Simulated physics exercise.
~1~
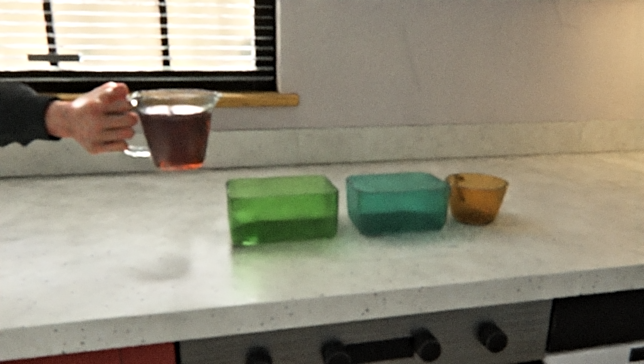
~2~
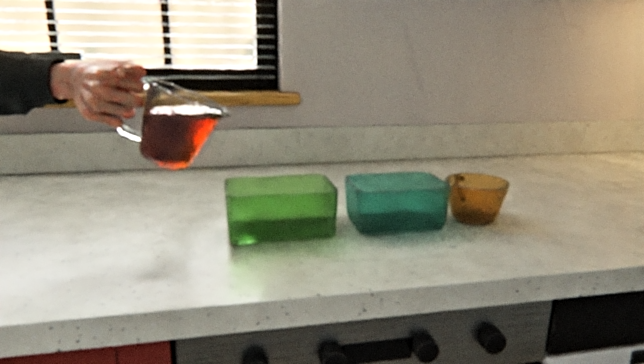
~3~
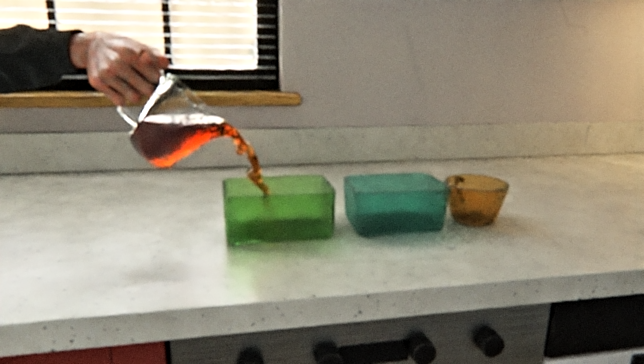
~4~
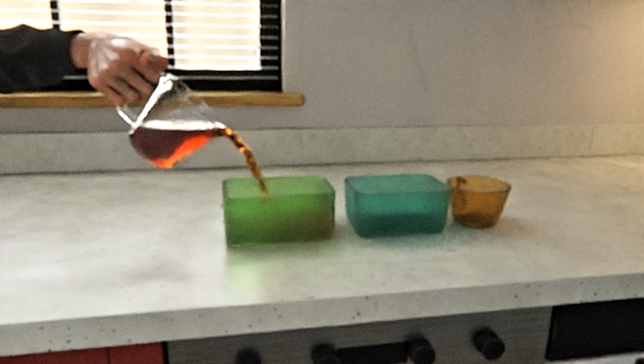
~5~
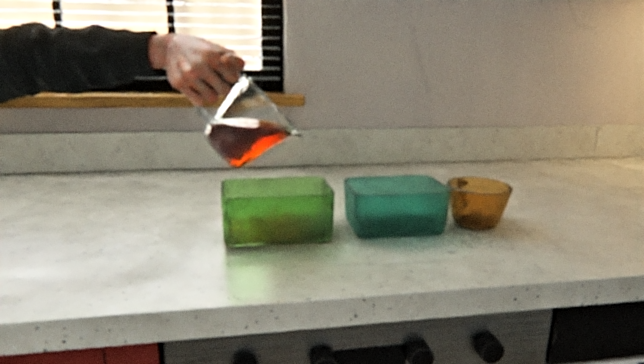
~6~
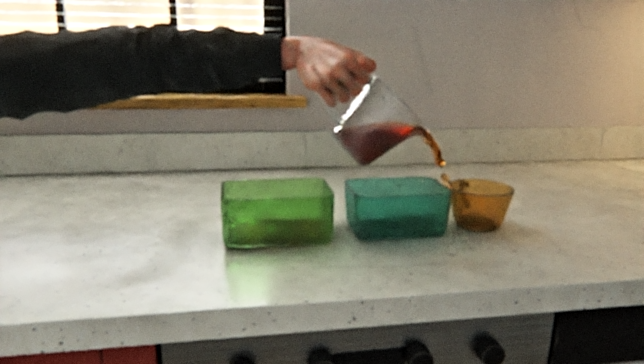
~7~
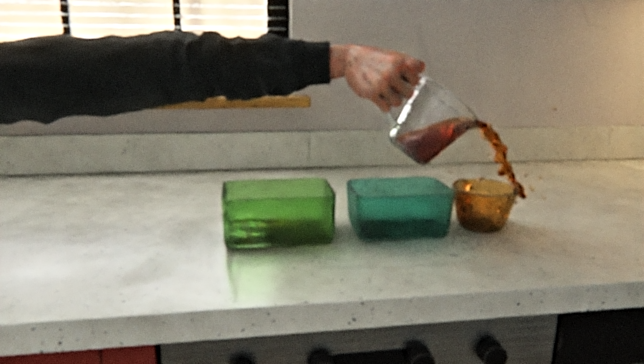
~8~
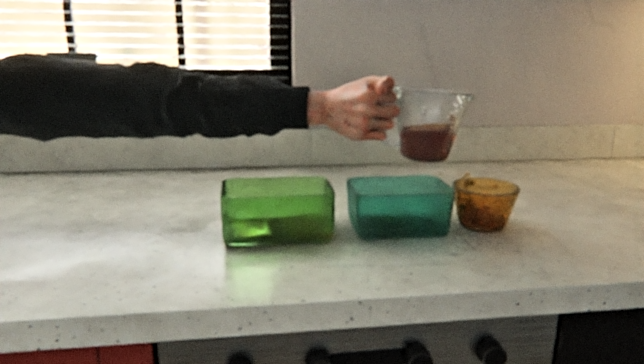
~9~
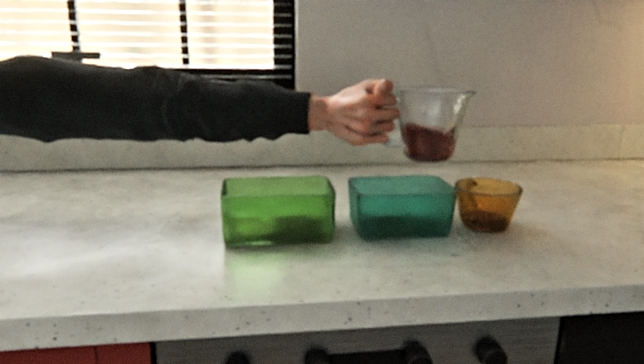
A hand tipped a clear jug of tea over a green box on a counter, then swept it right past a teal box to a small amber cup, pouring along the way before straightening the jug with some tea still in it.
